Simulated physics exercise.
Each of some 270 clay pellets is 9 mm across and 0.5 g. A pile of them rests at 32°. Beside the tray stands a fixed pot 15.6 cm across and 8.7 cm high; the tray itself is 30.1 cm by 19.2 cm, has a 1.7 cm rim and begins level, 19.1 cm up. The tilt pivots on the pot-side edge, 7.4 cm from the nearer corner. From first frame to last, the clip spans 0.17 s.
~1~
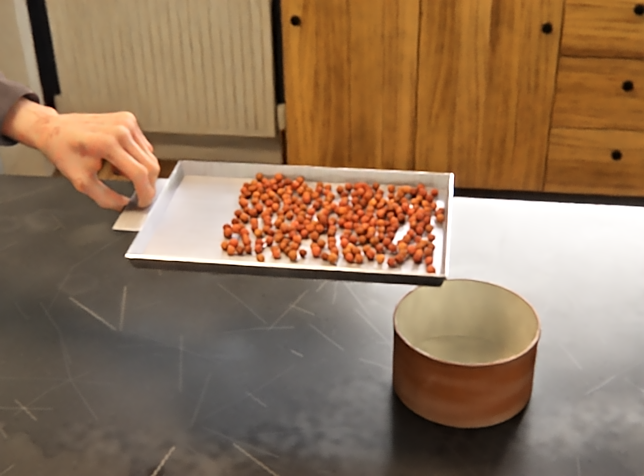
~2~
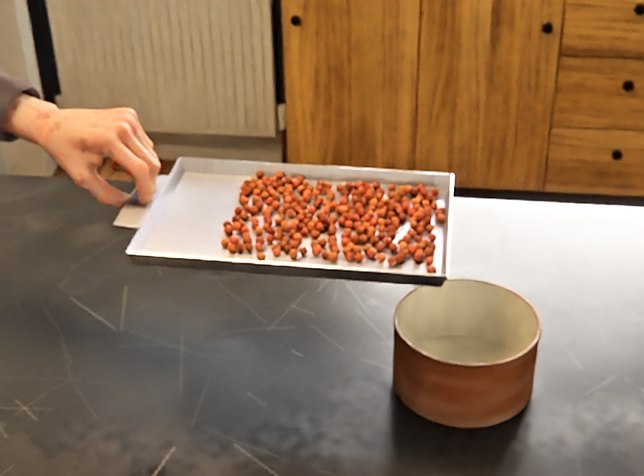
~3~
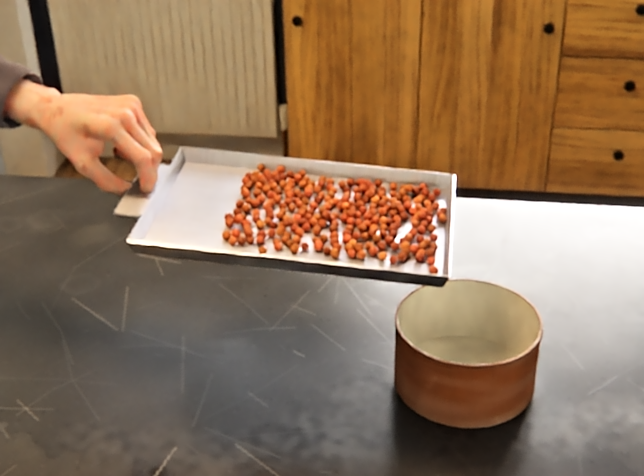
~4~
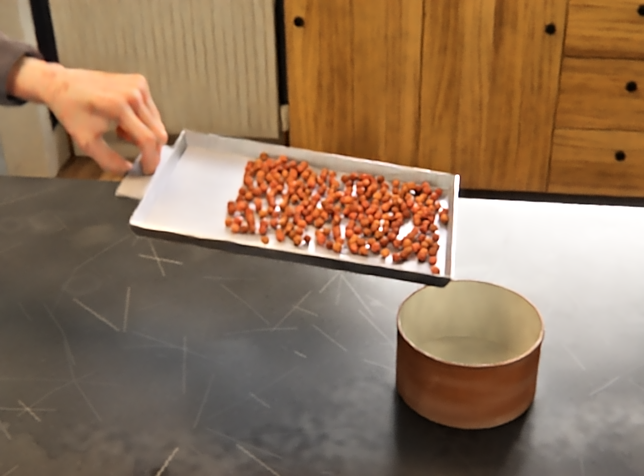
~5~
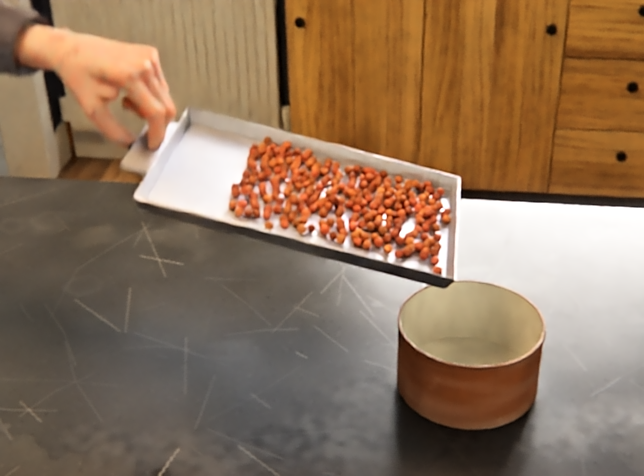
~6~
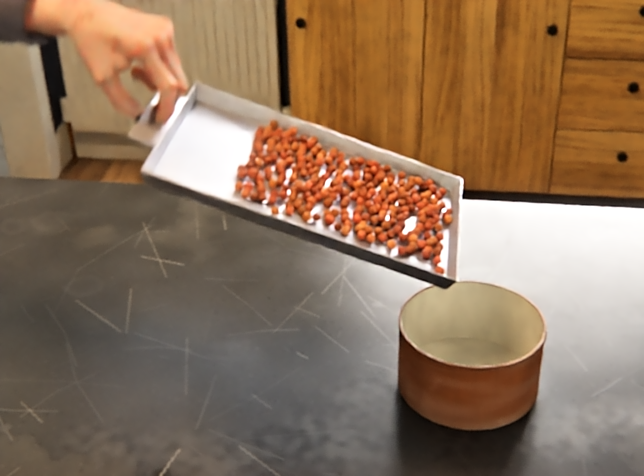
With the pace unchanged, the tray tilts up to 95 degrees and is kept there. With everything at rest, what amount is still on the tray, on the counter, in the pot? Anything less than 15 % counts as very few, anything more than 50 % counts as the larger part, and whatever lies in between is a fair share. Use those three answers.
Left on the tray: Very few. Counter: A fair share. Pot: The larger part.
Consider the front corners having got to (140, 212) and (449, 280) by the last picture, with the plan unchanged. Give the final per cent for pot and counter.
Pot 40 % / counter 60 %.
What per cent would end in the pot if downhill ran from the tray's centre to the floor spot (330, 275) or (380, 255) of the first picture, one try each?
I'd put it at roughly 10 per cent for the first tilt and roughly 25 per cent for the second.
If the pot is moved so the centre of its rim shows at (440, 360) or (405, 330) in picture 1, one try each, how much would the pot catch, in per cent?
Try one: ~ 25 %; try two: ~ 5 %.
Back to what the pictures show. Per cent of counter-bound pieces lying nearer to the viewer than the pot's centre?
50 %.
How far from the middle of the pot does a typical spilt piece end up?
About 18 cm from the centre.
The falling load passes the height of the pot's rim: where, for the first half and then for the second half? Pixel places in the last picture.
Early half: About (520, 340); late half: (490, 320).
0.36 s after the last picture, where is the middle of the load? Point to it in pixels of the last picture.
Approximately (462, 212) in the last view.
Then, 0.22 s after the last picture, tilt 59 degrees; the tray holds 100 %, the pot 0 %.
Then, 0.36 s after the last picture, tilt 84 degrees; the tray holds 100 %, the pot 0 %.
Then, 0.63 s after the last picture, tilt 95 degrees; the tray holds 0 %, the pot 50 %.
In the end, tray 0 %, counter 45 %, pot 55 %.
